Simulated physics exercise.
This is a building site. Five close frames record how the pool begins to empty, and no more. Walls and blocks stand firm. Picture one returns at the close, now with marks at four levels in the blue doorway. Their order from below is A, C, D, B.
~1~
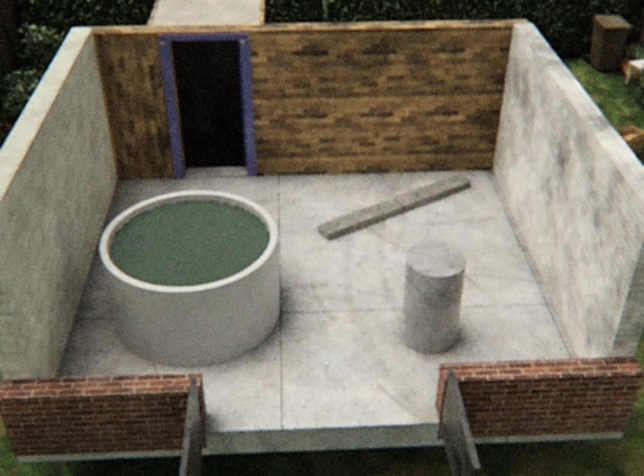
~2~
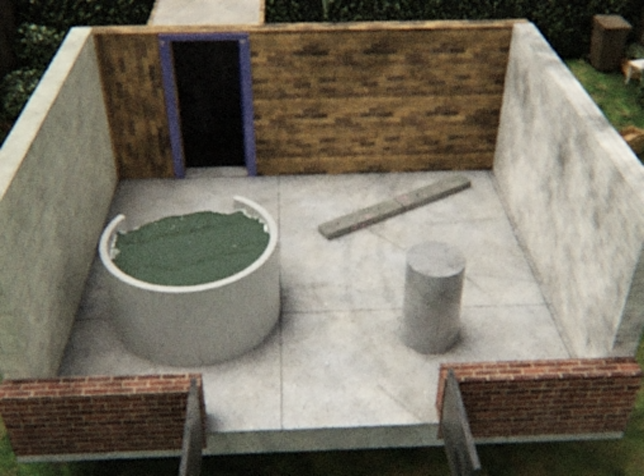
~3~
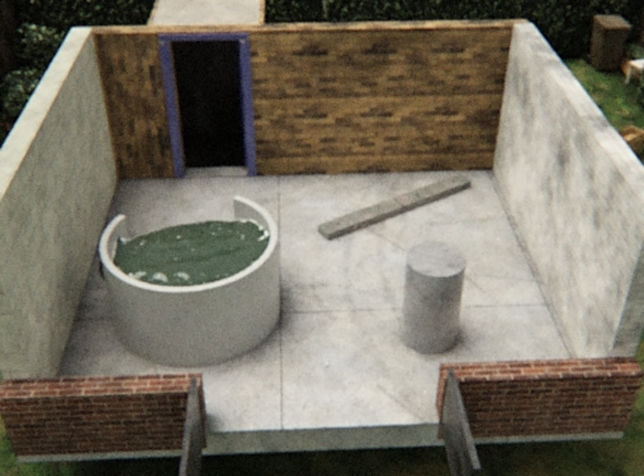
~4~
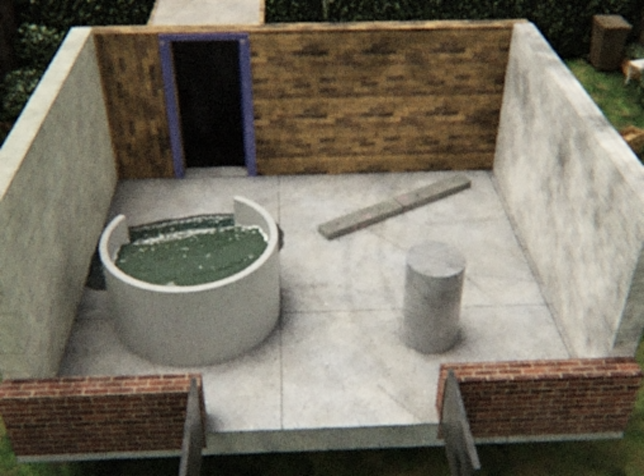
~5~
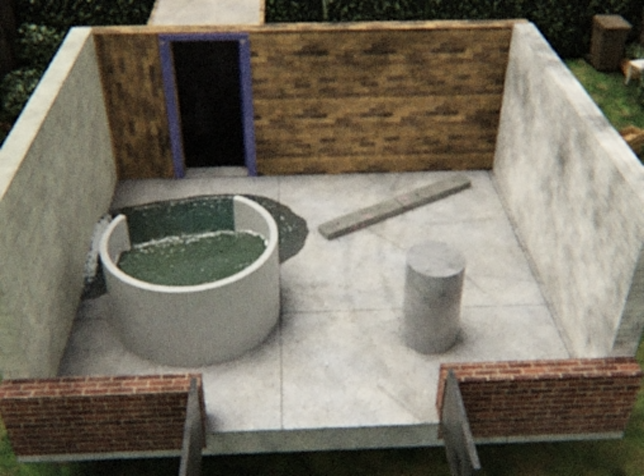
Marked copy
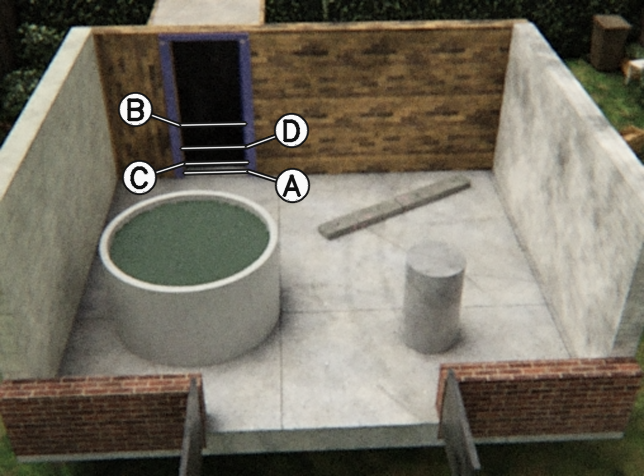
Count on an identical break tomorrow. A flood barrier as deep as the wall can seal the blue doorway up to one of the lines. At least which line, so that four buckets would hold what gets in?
The answer is height D.
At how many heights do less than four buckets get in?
Two of the four.
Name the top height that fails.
The answer is C.
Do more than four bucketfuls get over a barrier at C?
Yes, it does.
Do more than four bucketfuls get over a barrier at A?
Yes, that goes wrong.
On the marked copy, A at (216, 172); B at (212, 124); C at (215, 163); D at (214, 147); from the bottom up A, C, D, B.
With A, dozens of bucketfuls pour in.
With B, nothing gets over.
With C, some 15 bucketfuls get in.
With D, a splash gets over, under a bucket.
